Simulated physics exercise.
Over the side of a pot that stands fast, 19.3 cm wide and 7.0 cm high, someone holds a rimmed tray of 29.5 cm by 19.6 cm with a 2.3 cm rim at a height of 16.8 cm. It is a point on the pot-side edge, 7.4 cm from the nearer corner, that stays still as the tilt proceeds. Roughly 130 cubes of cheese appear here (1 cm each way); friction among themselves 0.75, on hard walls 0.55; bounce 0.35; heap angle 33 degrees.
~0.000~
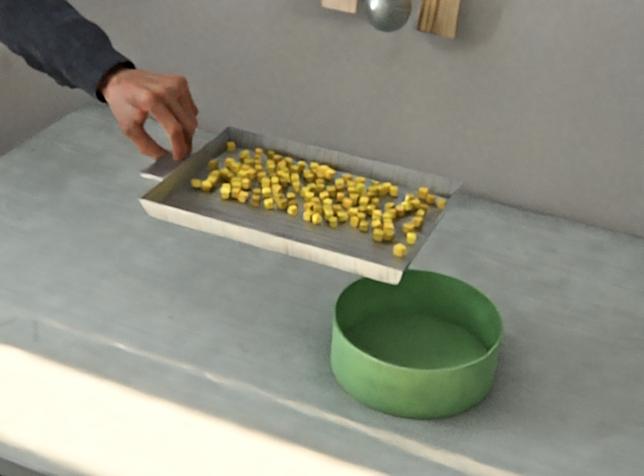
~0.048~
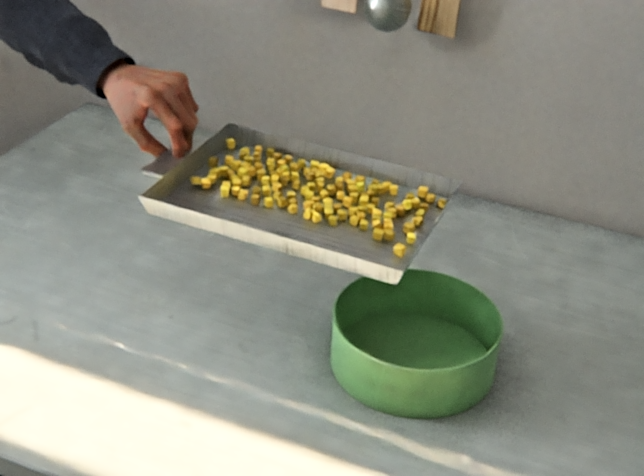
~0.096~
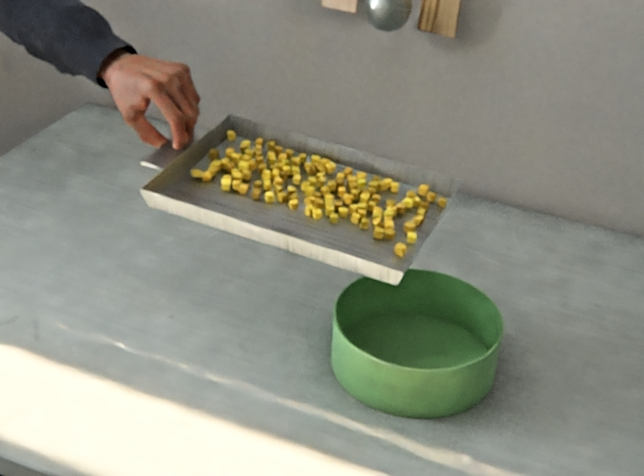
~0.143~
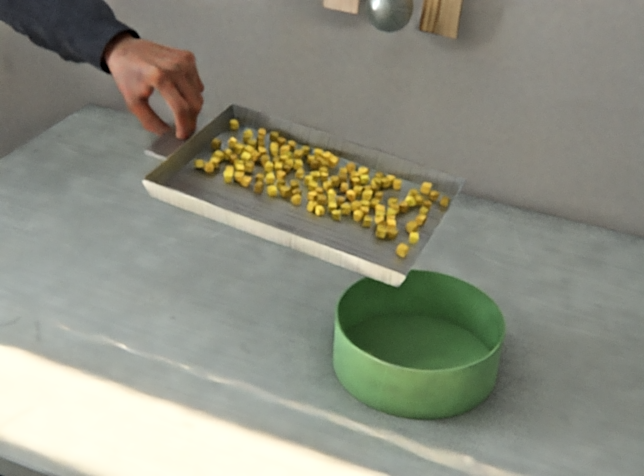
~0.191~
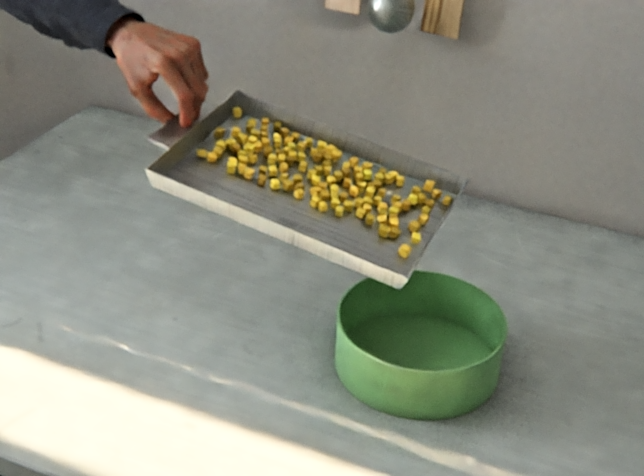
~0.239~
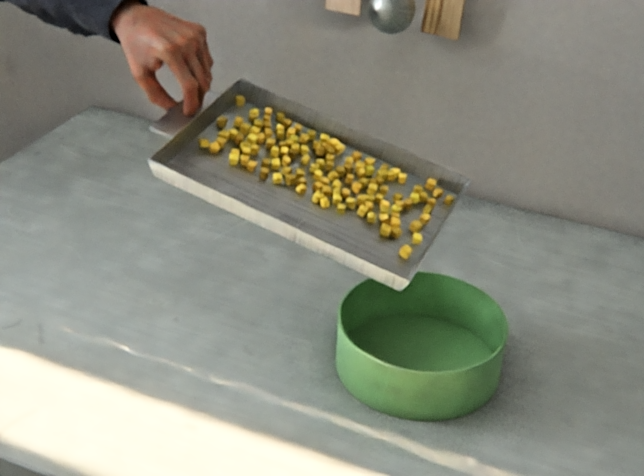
A rimmed metal tray scattered with small yellow cubes tilts gradually, its left side rising as a hand in a dark sleeve lifts it from the left, while its right corner stays above a green pot on a grey counter.
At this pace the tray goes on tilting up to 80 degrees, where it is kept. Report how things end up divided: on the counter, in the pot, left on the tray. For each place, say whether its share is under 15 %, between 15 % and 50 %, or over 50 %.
Counter: A reasonable amount; pot: A reasonable amount; tray: A reasonable amount.
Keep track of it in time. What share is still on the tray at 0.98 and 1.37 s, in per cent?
Earlier moment 65, later moment 35.
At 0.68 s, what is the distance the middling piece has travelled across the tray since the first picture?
I'd say close to 4 centimetres.
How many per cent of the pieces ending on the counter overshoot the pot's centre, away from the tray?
I'd put it at close to 100 per cent.
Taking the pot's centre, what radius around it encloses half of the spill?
Distance: Around 24 cm.
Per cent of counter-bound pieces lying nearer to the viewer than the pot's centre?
Share: Some 90 %.
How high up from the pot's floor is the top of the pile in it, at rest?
It stands at some 1.5 cm.
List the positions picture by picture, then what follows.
Tray tilt 0 degrees, front corners at (148, 197) and (398, 266); middle of the pieces at (311, 189); pot at (418, 316), in the first picture.
Tray tilt 1 degrees, front corners at (148, 195) and (398, 266); middle of the pieces at (311, 187), in the second picture.
Tray tilt 3 degrees, front corners at (148, 188) and (399, 267); middle of the pieces at (312, 182), in the third picture.
Tray tilt 6 degrees, front corners at (151, 178) and (402, 269), lowest corner right front; middle of the pieces at (315, 177), in the fourth picture.
Tray tilt 9 degrees, front corners at (154, 168) and (405, 272), lowest corner right front; middle of the pieces at (318, 170), in the fifth picture.
Tray tilt 13 degrees, front corners at (157, 159) and (406, 275), lowest corner right front; middle of the pieces at (320, 165); pot at (423, 318). Its pace works out near 75 degrees a second, in the sixth picture.
After 0.68 s, tilt 45 degrees; the tray holds 100 %, the pot 0 %.
After 0.98 s, tilt 67 degrees; the tray holds 65 %, the pot 0 %.
After 1.37 s, tilt 80 degrees; the tray holds 35 %, the pot 30 %.
By 2.4 s all is still; counter 35 %, pot 30 %, tray 30 %.
